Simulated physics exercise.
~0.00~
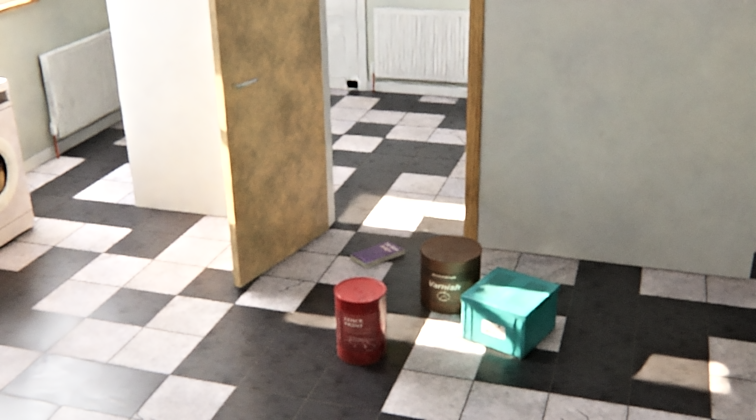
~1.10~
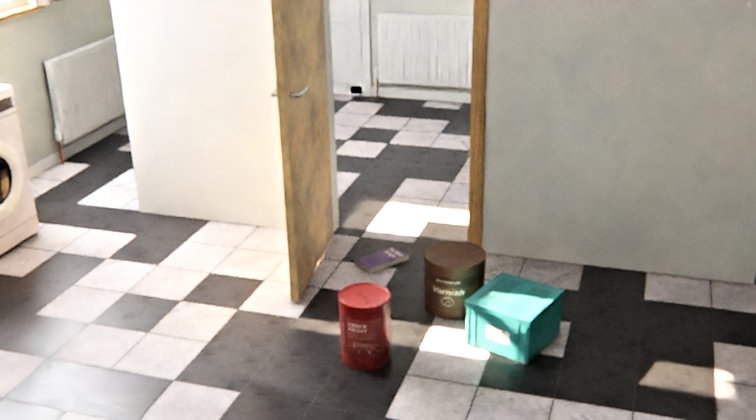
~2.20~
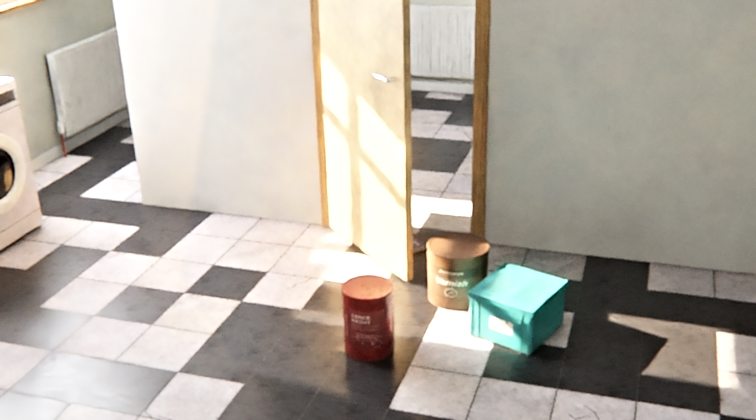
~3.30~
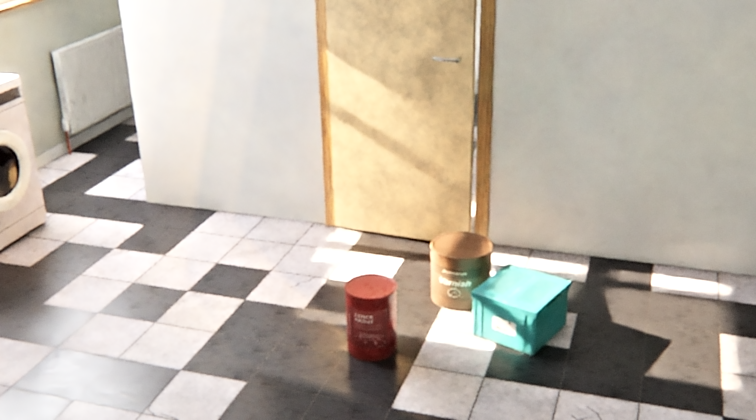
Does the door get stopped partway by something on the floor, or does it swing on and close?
It swings on and closes, with nothing on the floor stopping it. The pails and the tote stay where they are, and only a thin gap is last seen at the door's right edge.
